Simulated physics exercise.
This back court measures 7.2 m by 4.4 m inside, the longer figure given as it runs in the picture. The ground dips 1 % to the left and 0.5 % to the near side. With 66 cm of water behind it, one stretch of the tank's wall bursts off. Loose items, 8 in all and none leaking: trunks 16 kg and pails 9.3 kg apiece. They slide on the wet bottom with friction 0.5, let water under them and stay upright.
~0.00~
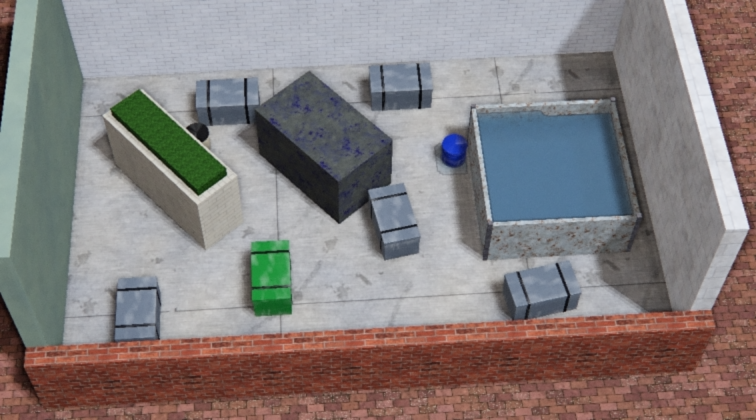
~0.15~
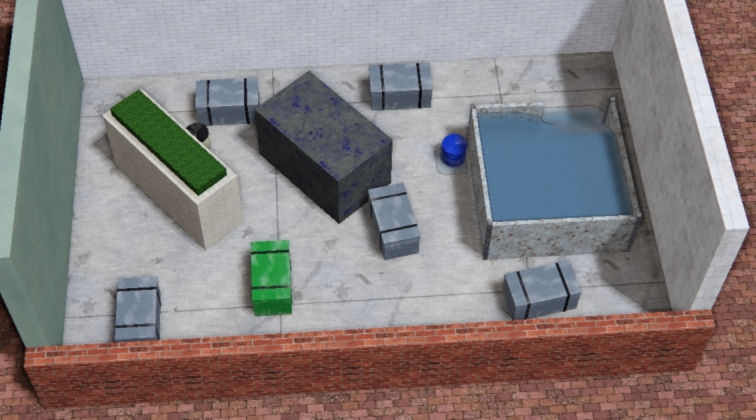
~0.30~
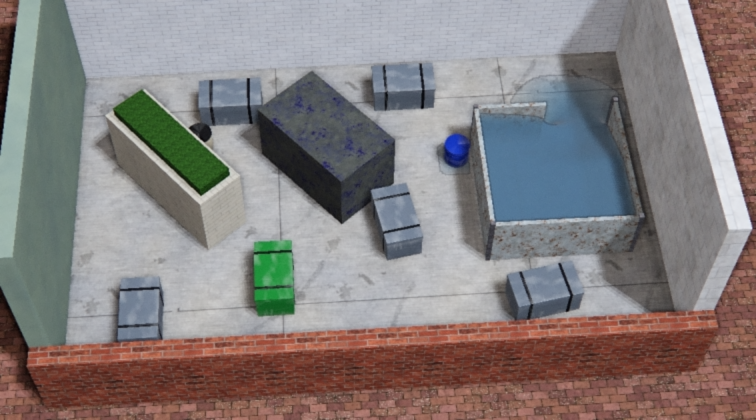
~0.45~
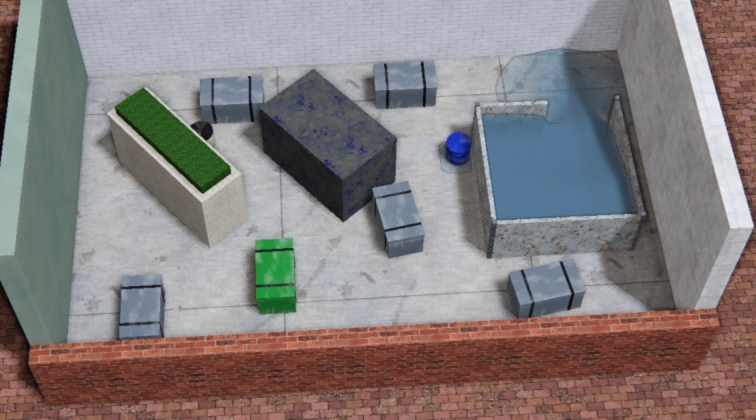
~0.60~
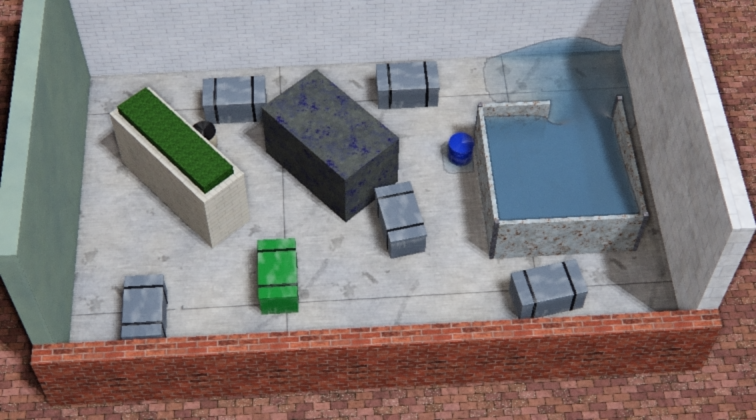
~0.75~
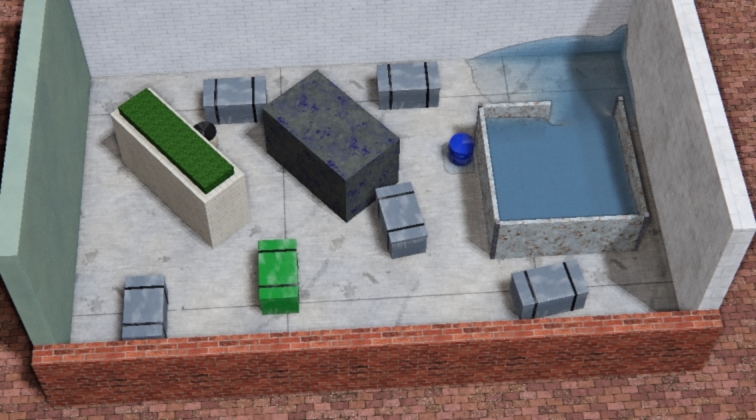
In this clip, part of the back wall of a water-filled tank in a walled yard gives way, and water pours through the gap and spreads along the rear wall, while the trunks and blue pail stay put.
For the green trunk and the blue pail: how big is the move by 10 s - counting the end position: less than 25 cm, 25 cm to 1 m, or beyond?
The green trunk is nudged along; the blue pail stays put.
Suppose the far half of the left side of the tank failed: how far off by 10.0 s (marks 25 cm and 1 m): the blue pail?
In that case the blue pail gets carried off.
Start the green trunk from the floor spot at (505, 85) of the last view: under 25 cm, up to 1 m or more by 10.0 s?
It travels far.
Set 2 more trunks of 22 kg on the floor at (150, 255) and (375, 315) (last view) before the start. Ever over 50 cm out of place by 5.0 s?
In that order: Under, less.
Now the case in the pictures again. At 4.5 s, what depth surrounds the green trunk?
About 0 cm.
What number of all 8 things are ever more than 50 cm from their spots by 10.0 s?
That makes 5.
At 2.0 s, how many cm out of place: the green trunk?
About 0 cm.
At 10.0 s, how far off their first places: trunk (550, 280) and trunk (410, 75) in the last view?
In turn: 50 cm, 250 cm.
After 2.0 s the green trunk is near (278, 268), 0.0 m from its start, aground; the blue pail is near (462, 143), 0.0 m from its start, aground; 0 afloat.
After 4.5 s the green trunk is near (278, 268), 0.0 m from its start, aground; the blue pail is near (461, 144), 0.0 m from its start, aground; 2 afloat.
After 7.0 s the green trunk is near (278, 268), 0.0 m from its start, aground; the blue pail is near (461, 144), 0.0 m from its start, aground; 4 afloat.
After 10.0 s the green trunk is near (284, 235), 0.5 m from its start, afloat; the blue pail is near (461, 144), 0.0 m from its start, aground; 6 afloat.
